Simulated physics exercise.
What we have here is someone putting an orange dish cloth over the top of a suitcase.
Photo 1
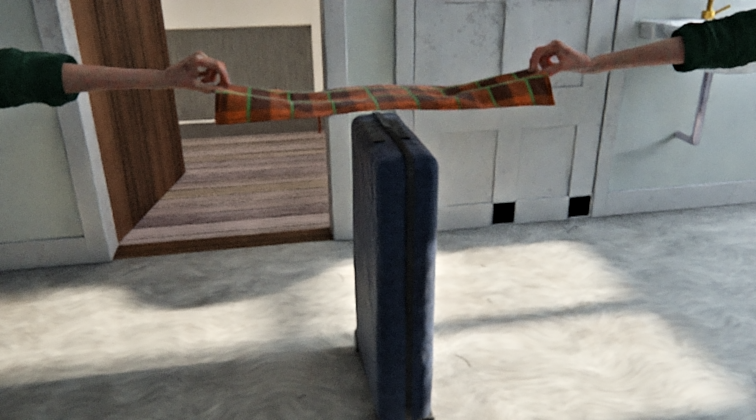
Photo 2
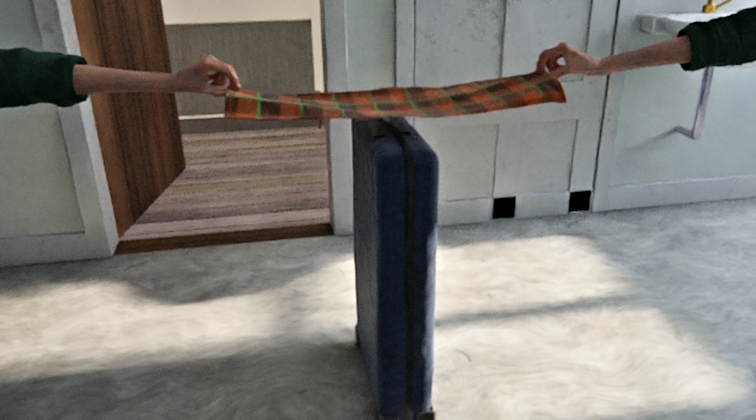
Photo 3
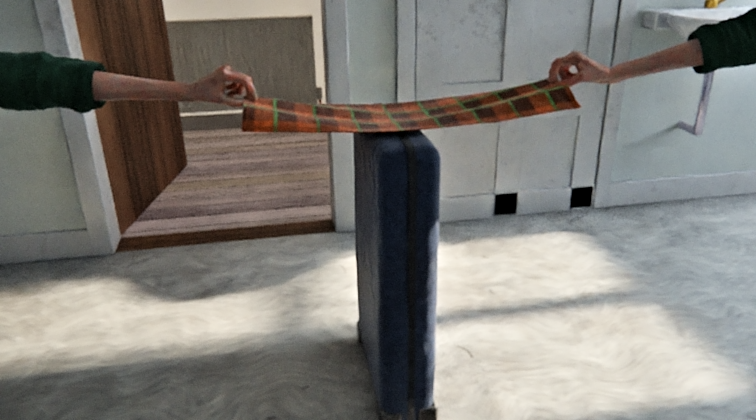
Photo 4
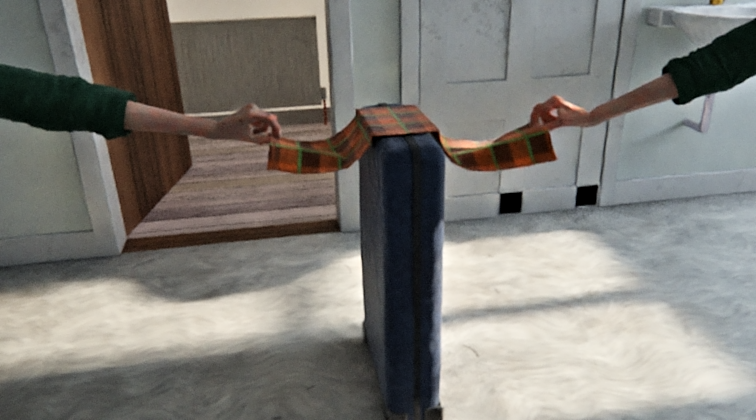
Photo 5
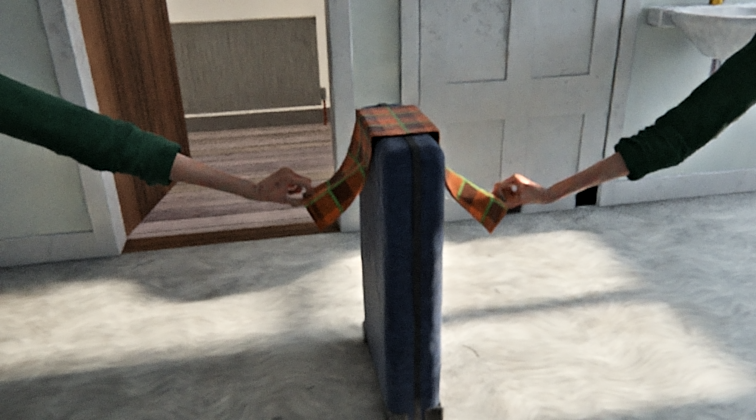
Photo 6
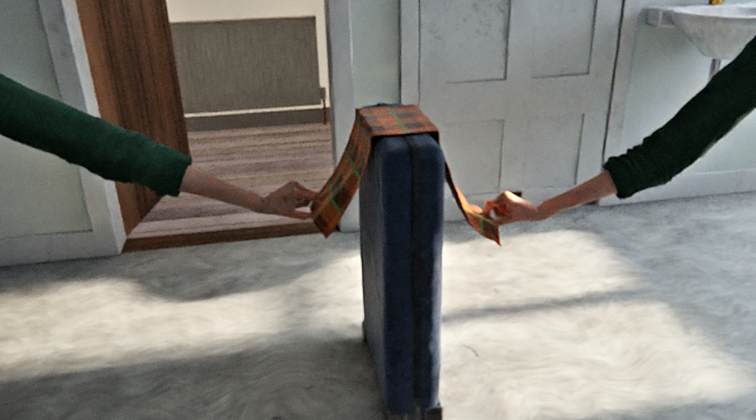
An orange plaid cloth, stretched between two green-sleeved arms reaching in from left and right, is lowered onto an upright dark blue suitcase. The case stands at centre on a pale, sunlit floor, seen from the front and slightly above, with an open brown doorway behind left and whitish panelled doors behind right. The hands draw the ends down and inward, draping both sides, while the view shifts slightly.
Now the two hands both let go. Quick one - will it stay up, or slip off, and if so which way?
Seems to me it will keep still.
Then, 0.20 s later than the last view, dish cloth hanging on both sides, left end near (341, 225), right end near (465, 239).
Then, 0.32 s later than the last view, dish cloth hanging on both sides, left end near (367, 226), right end near (425, 251).
Finally, dish cloth hanging on both sides, left end near (367, 226), right end near (424, 251). The orange dish cloth stays on top.
